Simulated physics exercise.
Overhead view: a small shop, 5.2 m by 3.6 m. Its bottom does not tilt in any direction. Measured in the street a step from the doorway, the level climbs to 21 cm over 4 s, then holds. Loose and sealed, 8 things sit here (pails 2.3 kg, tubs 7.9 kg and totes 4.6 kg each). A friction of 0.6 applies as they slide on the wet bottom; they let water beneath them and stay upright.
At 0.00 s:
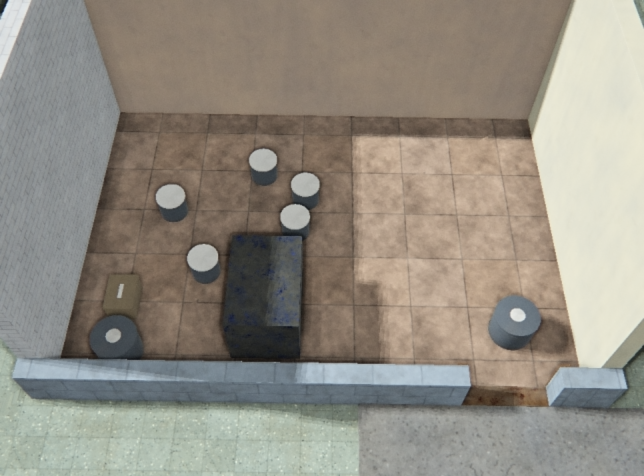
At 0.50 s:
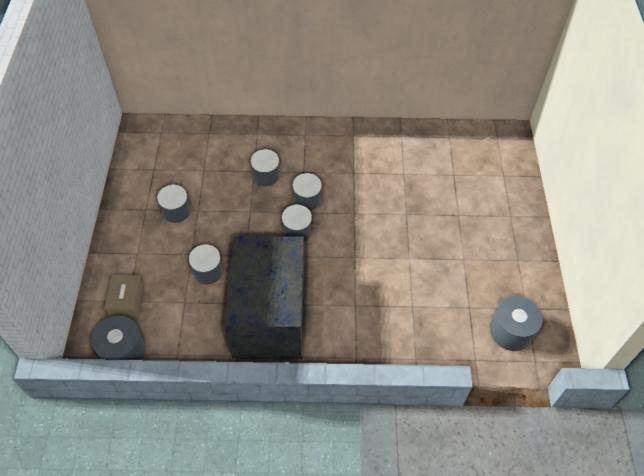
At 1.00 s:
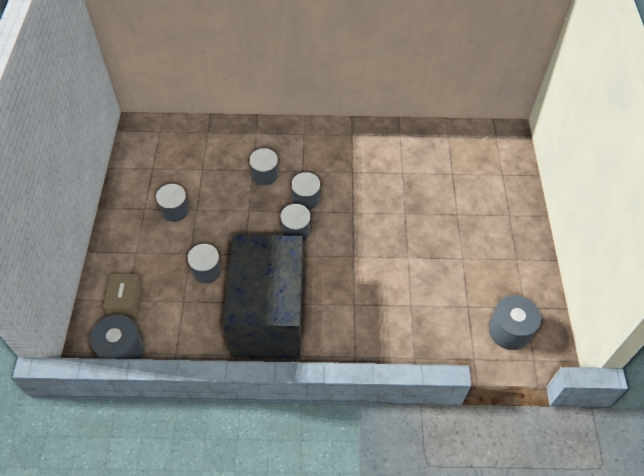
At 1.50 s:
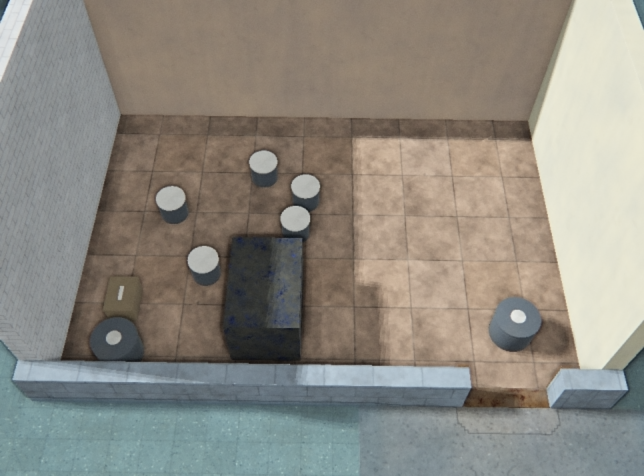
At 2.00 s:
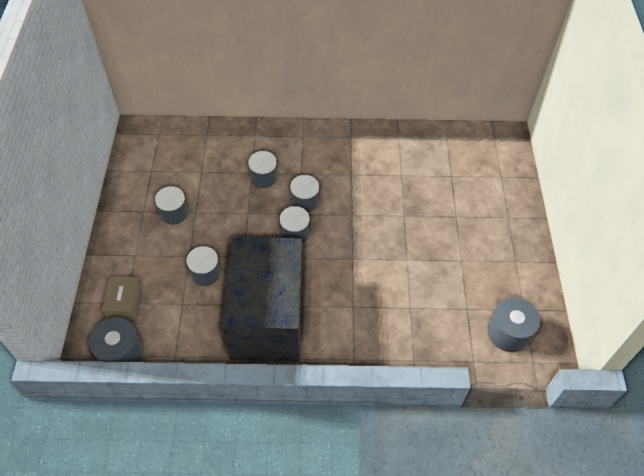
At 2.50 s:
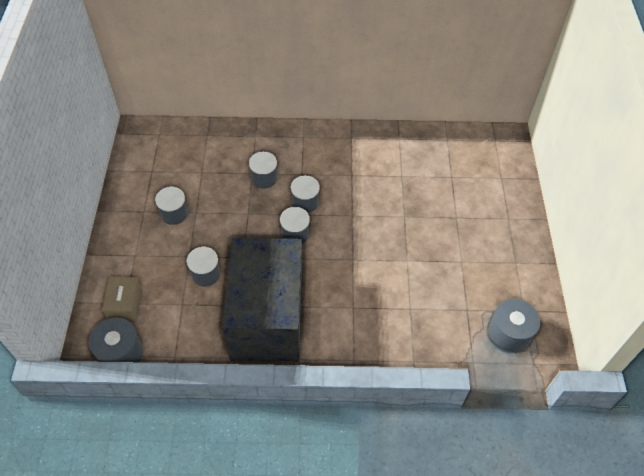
Shallow water spreading over the street outside a small walled shop, then seeping through the doorway, while the tubs inside stay still.
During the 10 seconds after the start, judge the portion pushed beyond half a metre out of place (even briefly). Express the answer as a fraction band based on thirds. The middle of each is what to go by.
The band is one third to two thirds.
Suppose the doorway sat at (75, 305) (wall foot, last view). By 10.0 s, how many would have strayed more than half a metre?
That gives 7 of them.
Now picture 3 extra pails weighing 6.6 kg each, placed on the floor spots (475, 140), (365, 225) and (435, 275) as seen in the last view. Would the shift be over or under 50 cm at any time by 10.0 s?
First exceeds it, second stays within it, third stays within it.
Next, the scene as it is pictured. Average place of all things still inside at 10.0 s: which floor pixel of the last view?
Near (221, 243).
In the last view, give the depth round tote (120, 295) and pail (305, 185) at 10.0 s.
First about 0 cm, second about 3 cm.
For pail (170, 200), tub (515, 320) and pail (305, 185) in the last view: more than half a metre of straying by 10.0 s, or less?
Taking them in that order, the first is within the limit, the second beyond the limit and the third beyond the limit.
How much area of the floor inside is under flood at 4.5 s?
Around 6.0 m2 of it.
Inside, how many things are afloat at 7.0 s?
By my count, 1.
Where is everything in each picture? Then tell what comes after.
A pail at (295, 216) rests on the ground; a tub at (518, 315), on the bottom; water covers 0.0 m2; 0 of 8 have shifted, in the first picture.
A pail at (297, 217), on the bottom; a tub at (520, 316) rests on the ground; 0.0 m2 under water; 0 of 8 have shifted, in the second picture.
A pail at (296, 216) rests on the ground; a tub at (518, 315) rests on the ground; water covers 0.0 m2; 0 of 8 have shifted, in the third picture.
A pail at (295, 218), on the bottom; a tub at (518, 317), on the bottom; water covers 0.0 m2; 0 of 8 have shifted, in the fourth picture.
A pail at (295, 218) rests on the ground; a tub at (517, 317), on the bottom; water covers 0.0 m2; 0 of 8 have shifted, in the fifth picture.
A pail at (295, 219), on the bottom; a tub at (517, 318), on the bottom; water covers 0.3 m2; 0 of 8 have shifted, in the sixth picture.
After 3.5 s 0 of 8 are over 50 cm from their spots; 0 afloat.
After 4.5 s 1 of 8 are over 50 cm from their spots; 0 afloat.
After 7.0 s 1 of 8 are over 50 cm from their spots; 1 afloat.
After 10.0 s 3 of 8 are over 50 cm from their spots, and 3 have been at some point; 4 afloat.
